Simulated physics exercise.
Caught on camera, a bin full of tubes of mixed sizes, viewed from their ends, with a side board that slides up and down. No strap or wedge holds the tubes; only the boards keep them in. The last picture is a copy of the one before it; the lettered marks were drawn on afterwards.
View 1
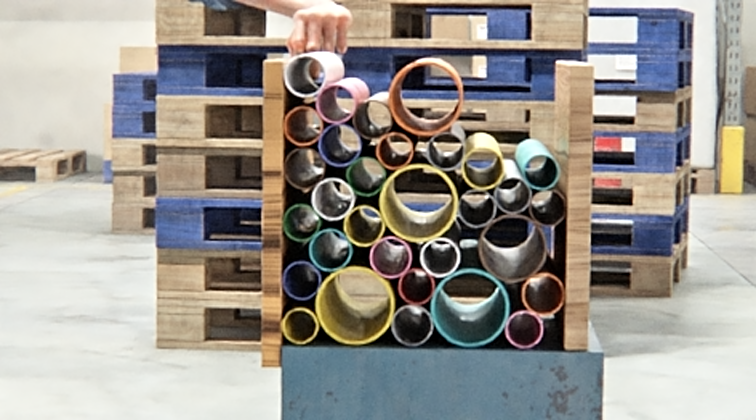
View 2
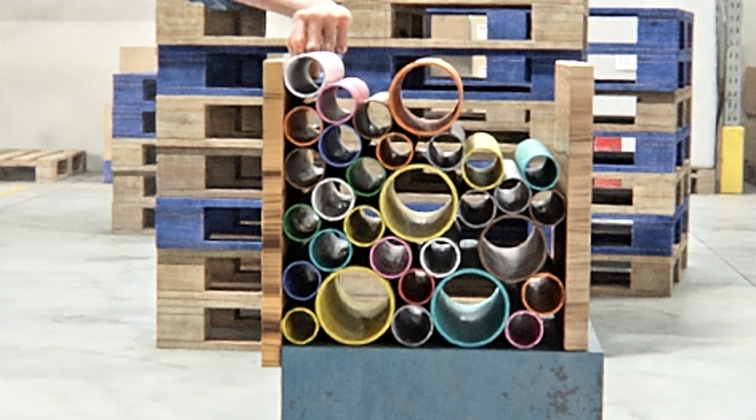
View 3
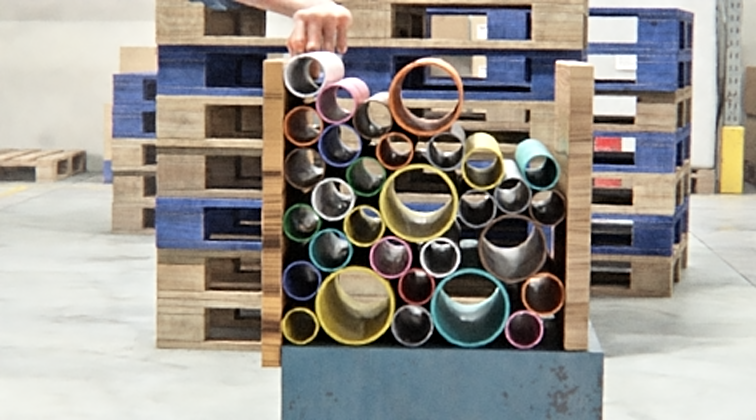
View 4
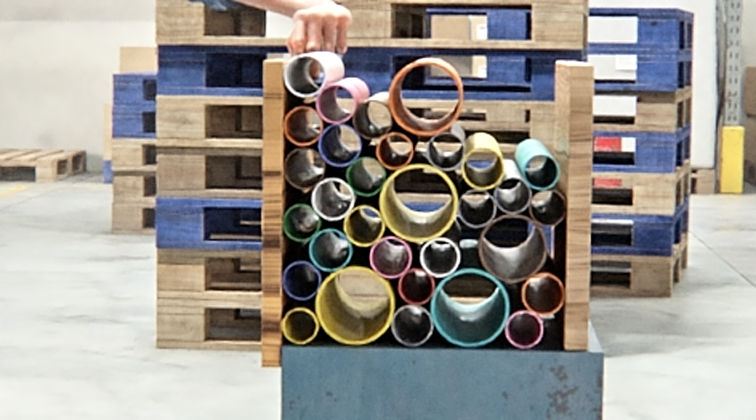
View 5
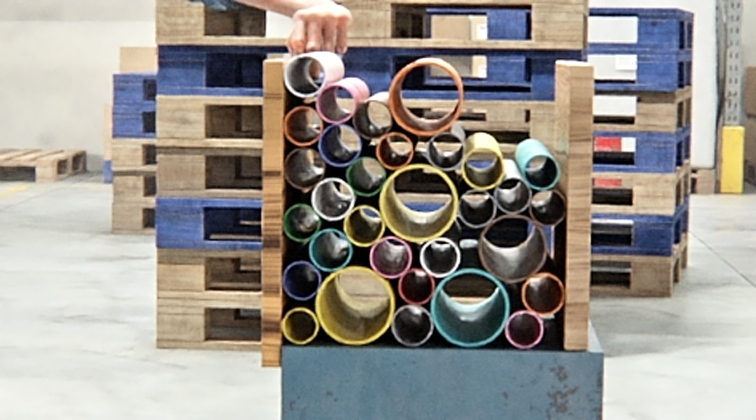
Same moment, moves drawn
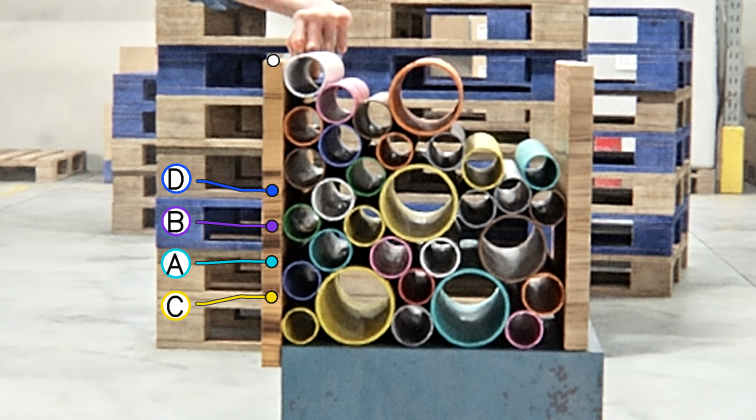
A hand stays still on a pale tube atop colourful stacked tubes between wooden boards.
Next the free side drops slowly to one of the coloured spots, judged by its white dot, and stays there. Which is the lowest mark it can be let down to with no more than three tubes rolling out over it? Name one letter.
The lowest mark that will do is D.
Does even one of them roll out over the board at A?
Yes, at A.
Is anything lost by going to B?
Yes, at B.
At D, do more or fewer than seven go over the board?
Fewer than seven.
On the marked copy, A at (272, 262); B at (272, 226); C at (271, 297); D at (272, 191); the white dot at (273, 60).
With D. Early on, top of the board (284, 122).
Further on, top of the board (283, 189).
At the end, top of the board (283, 190), three out over the board.
As for the rest, A more than three out over the board; B more than three out over the board; C more than three out over the board.
